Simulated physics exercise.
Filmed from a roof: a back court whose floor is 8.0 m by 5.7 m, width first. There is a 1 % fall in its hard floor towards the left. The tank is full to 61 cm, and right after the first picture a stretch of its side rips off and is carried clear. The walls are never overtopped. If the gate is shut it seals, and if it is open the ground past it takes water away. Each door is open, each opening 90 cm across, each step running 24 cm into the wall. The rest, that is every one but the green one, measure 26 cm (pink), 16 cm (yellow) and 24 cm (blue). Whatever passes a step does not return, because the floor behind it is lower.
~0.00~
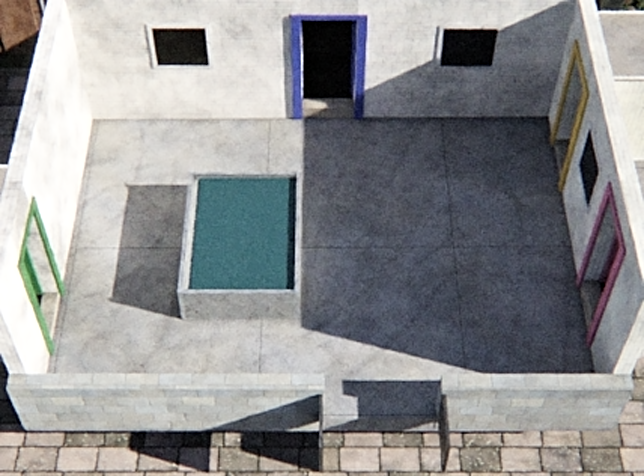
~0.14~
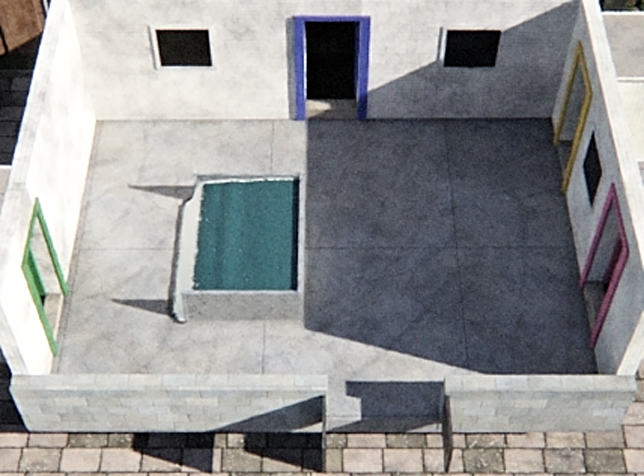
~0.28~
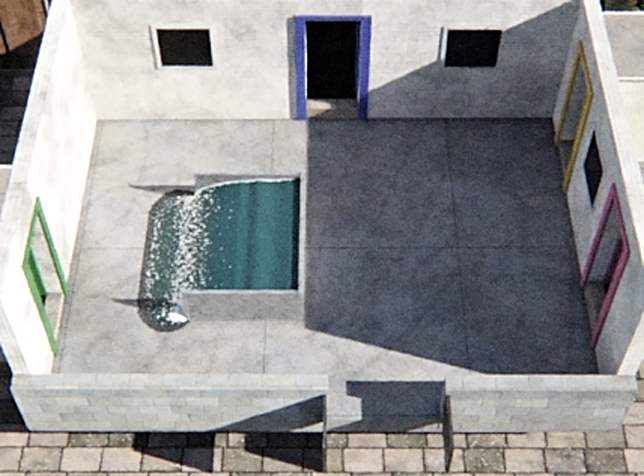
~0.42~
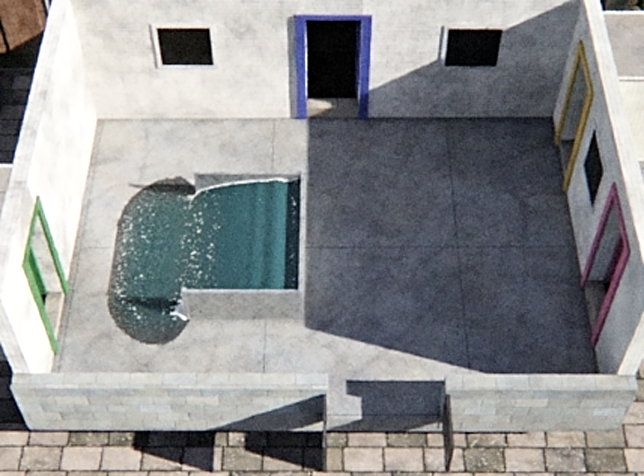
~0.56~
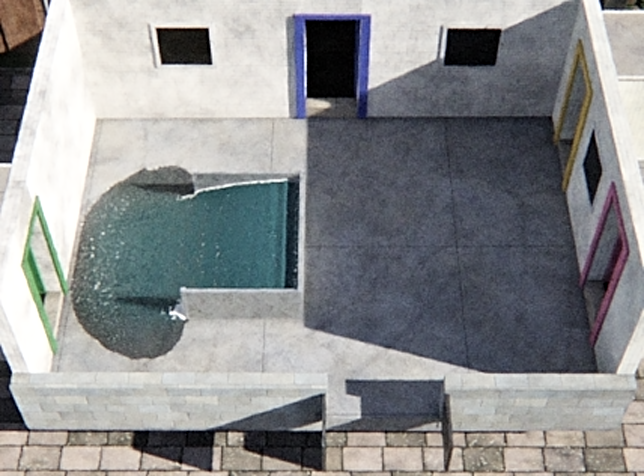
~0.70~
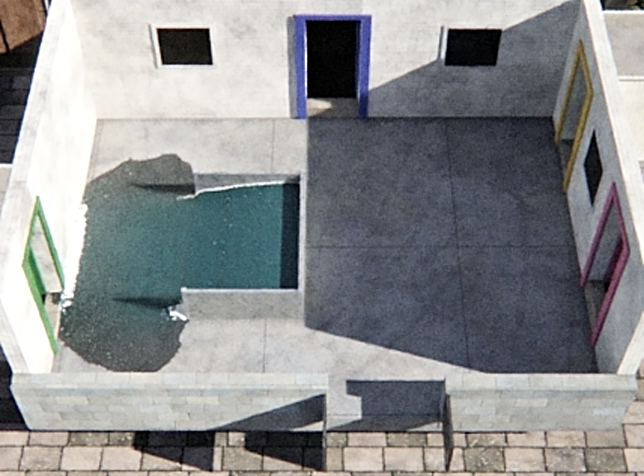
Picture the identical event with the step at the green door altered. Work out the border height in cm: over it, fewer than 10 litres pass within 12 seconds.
Border at about 29 cm.
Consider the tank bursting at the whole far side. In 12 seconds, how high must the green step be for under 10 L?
If so: Around 9.0 cm.
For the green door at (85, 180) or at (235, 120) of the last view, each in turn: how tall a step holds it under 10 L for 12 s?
Minimums: About 22 cm and 6.0 cm.
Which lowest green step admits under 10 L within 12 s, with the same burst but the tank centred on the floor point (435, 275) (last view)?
It must be around 24 cm tall.
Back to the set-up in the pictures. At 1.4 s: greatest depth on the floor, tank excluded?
Around 44 centimetres.
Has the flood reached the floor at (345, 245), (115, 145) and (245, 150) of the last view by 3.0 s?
So the three spots come out spared, swamped, swamped, in that order.
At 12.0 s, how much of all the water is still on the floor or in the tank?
About 90 %.
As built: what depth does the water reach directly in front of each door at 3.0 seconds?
Lab note, depth in cm: Green 20; pink 0; yellow 0; blue 0.
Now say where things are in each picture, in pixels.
The first picture shows the tank at (242, 233) is whole and still, 61 cm deep; the green door at (42, 282) is dry.
In the second picture, water pours out at (194, 248) and has run 0.3 m, to (173, 305); about 11 cm deep outside, 61 cm at the back.
In the third picture, the gap is at (195, 250), the front 0.8 m out at (143, 301); the back of the tank holds 61 cm.
In the fourth picture, the front is at (113, 288), 1.2 m from the gap at (195, 250); 3.2 m2 of floor is wet, 56 cm left at the back.
In the fifth picture, water pours out at (194, 250) and has run 1.8 m, to (77, 290); about 8 cm deep outside, 51 cm at the back.
In the sixth picture, the gap is at (195, 251), the front 2.1 m out at (56, 293); the back of the tank holds 51 cm; water is at the green door at (46, 282).
After 1.4 s water covers 20 % of the floor, deepest (44 cm) near (83, 263); 29 cm at the green door, 39 litres in over its 12 cm step.
After 3.0 s water covers 35 % of the floor, deepest (32 cm) near (48, 393); 20 cm at the green door, 152 litres in over its 12 cm step.
After 12.0 s water covers 100 % of the floor, deepest (9 cm) near (311, 262); 6 cm at the green door, 174 litres in over its 12 cm step.
At the green door as built, the water arrived by 0.7 s and peaked near 30 cm at 1.6 s.
Run again over the same 12 s with other heights there, 23 litres in over 25.5 cm, 1 litre over 34.5 cm. The limit of 10 litres is kept from about 29 cm up.
